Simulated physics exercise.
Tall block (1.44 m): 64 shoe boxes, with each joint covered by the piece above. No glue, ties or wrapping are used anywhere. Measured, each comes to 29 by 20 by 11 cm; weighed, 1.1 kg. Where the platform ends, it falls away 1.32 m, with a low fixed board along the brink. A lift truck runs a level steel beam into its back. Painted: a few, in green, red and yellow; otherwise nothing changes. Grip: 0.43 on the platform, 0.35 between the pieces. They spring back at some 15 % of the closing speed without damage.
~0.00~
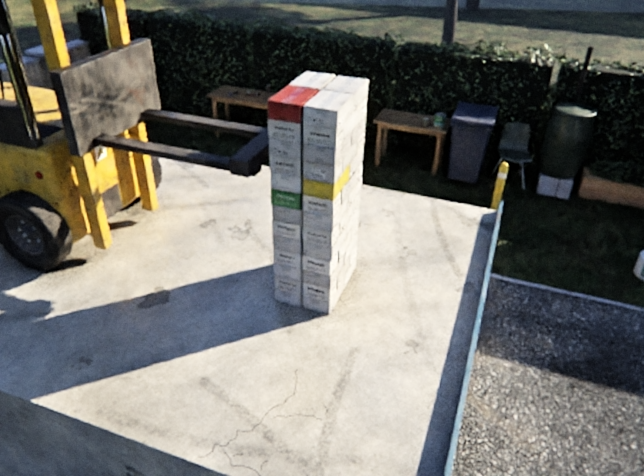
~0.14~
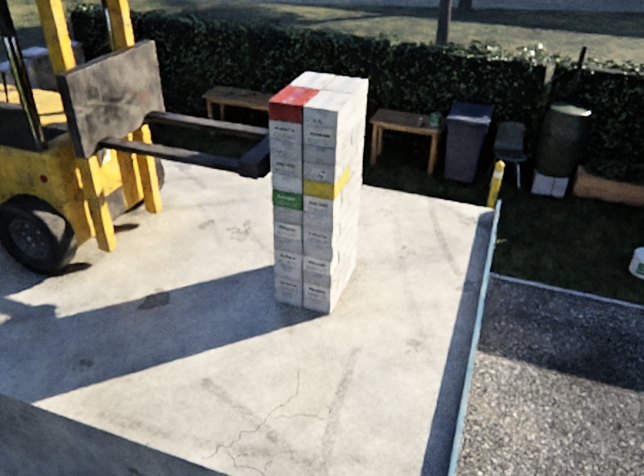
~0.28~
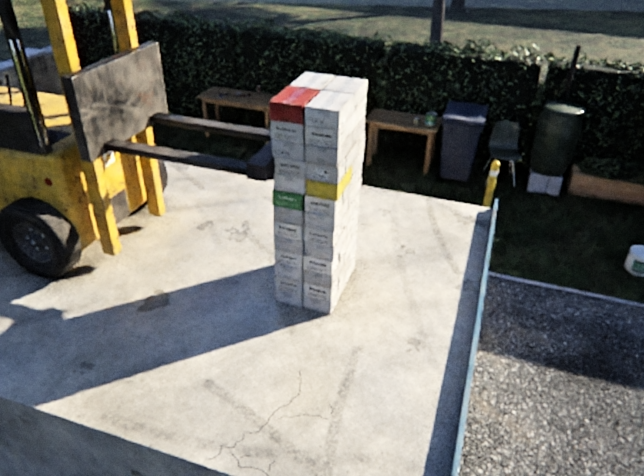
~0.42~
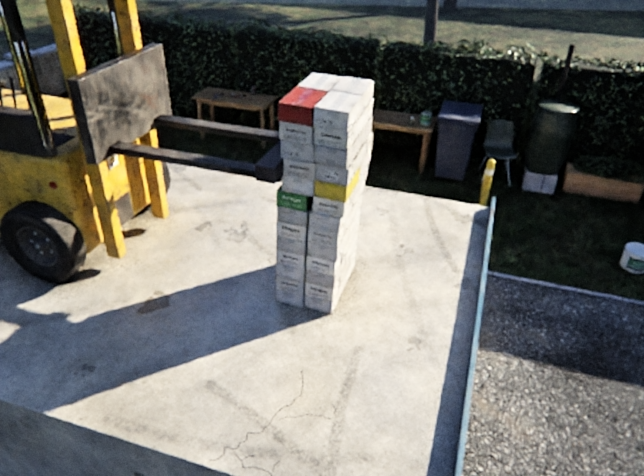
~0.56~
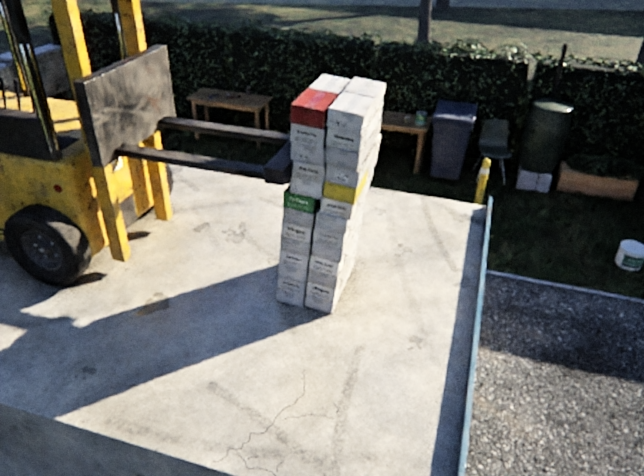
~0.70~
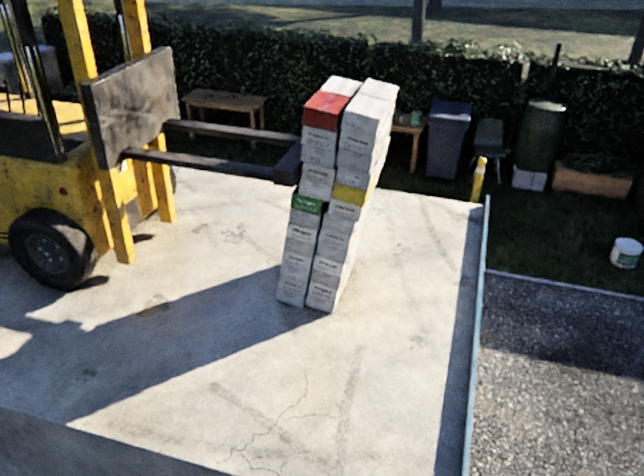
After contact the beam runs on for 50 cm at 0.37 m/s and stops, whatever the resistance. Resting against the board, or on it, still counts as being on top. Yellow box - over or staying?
Over.
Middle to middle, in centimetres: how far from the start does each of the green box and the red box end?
The green one ends 120 cm from its start and the red one 385 cm.
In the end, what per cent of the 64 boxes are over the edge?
I'd put it at roughly 35 per cent of them.
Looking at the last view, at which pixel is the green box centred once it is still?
I'd point at about (444, 302).
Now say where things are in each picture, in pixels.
In the first frame (places mark the middle of the side facing us; the camera moves round a little), beam (240, 169) 8 cm from the stack; yellow box (318, 190); green box (286, 200); red box (284, 112); nothing disturbed.
The second frame shows beam (249, 171) 30 mm from the stack; yellow box (319, 190).
The third frame shows beam (258, 173) 22 mm in; yellow box (322, 191) shifted 13 mm; 12 disturbed, none over the edge.
The fourth frame shows beam (267, 175) 7 cm in; yellow box (330, 192) shifted 6 cm; red box (294, 114) shifted 54 mm; 53 disturbed, none over the edge.
The fifth frame shows beam (275, 177) 13 cm in; yellow box (339, 193) leaning 6°; red box (307, 117) leaning 5°; steepest lean 6°, the box at (378, 146); 64 disturbed, none over the edge.
The sixth frame shows beam (285, 179) 18 cm in; yellow box (349, 195) leaning 9°; red box (320, 120) leaning 7°; green box (306, 205) leaning 7°; steepest lean 9°, the box at (381, 168); 64 disturbed, none over the edge.
After 0.98 s, none of the 64 boxes over the edge, 64 disturbed; yellow box leaning 18°; red box leaning 12°.
After 1.32 s, none of the 64 boxes over the edge, 64 disturbed; yellow box leaning 41°, 18 cm lower; green box leaning 26°, 45 mm lower.
After 1.64 s, none of the 64 boxes over the edge, 64 disturbed; yellow box on its side; green box leaning 66°, 41 cm lower.
After 2.24 s, 22 of the 64 boxes over the edge; yellow box upside down; red box upside down.
By the end (2.9 s), 22 of the 64 boxes over the edge; yellow box on its side; green box upside down; red box upside down. As the last picture would show them, middles, green box near (444, 302).
